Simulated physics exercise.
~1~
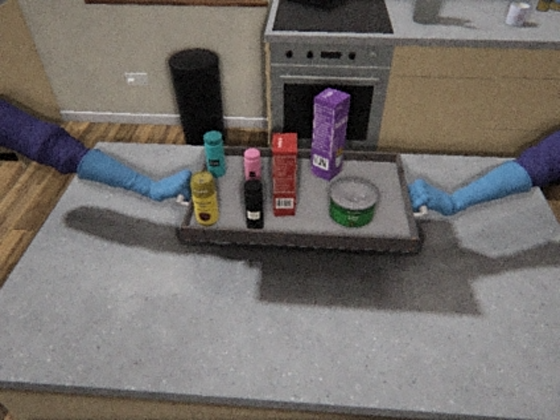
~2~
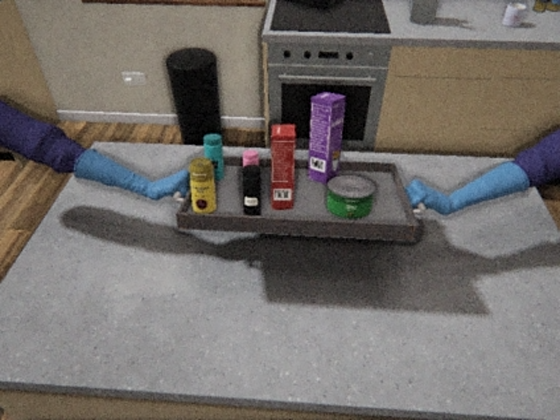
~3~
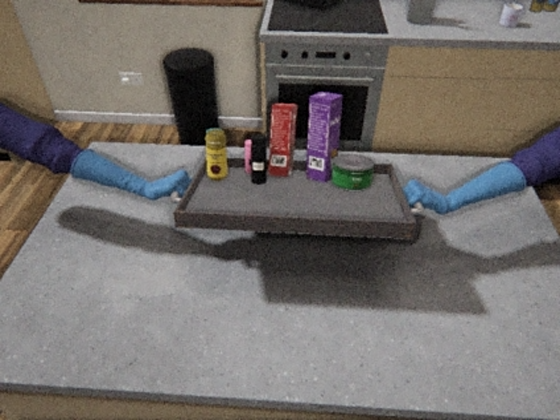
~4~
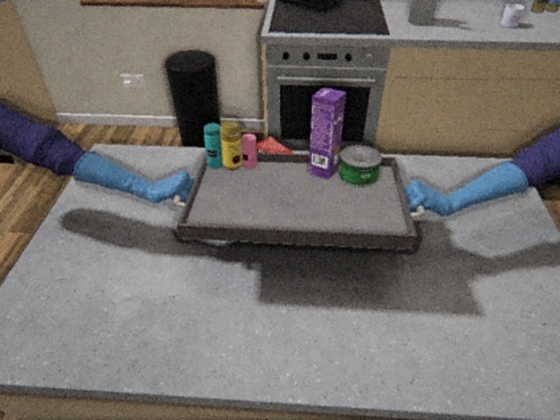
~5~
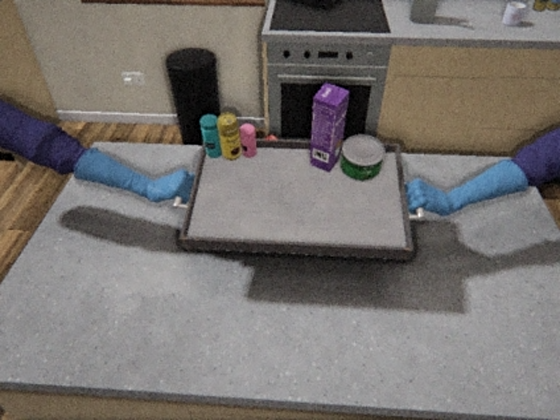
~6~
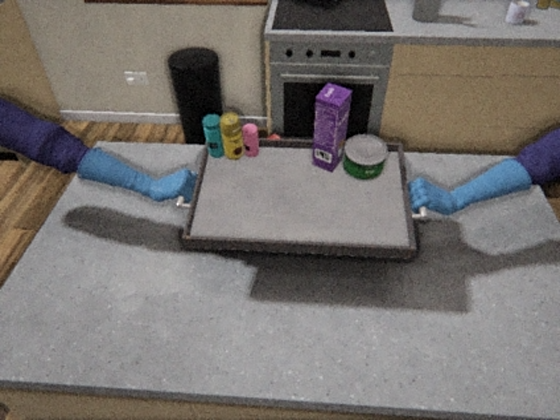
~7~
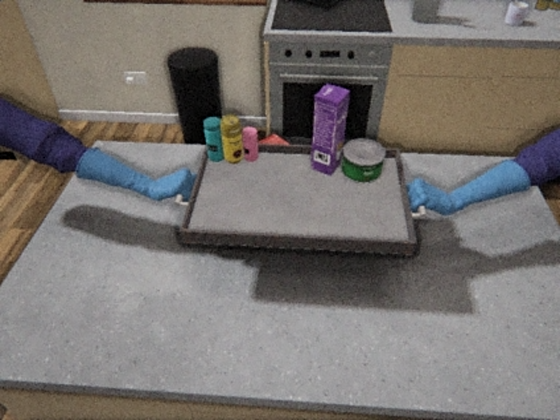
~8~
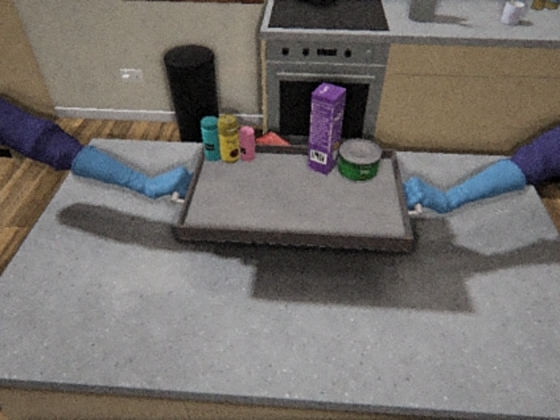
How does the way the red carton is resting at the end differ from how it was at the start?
At the start the red carton stands upright on the tray, but at the end it lies on its side off the tray, beyond the far rim.
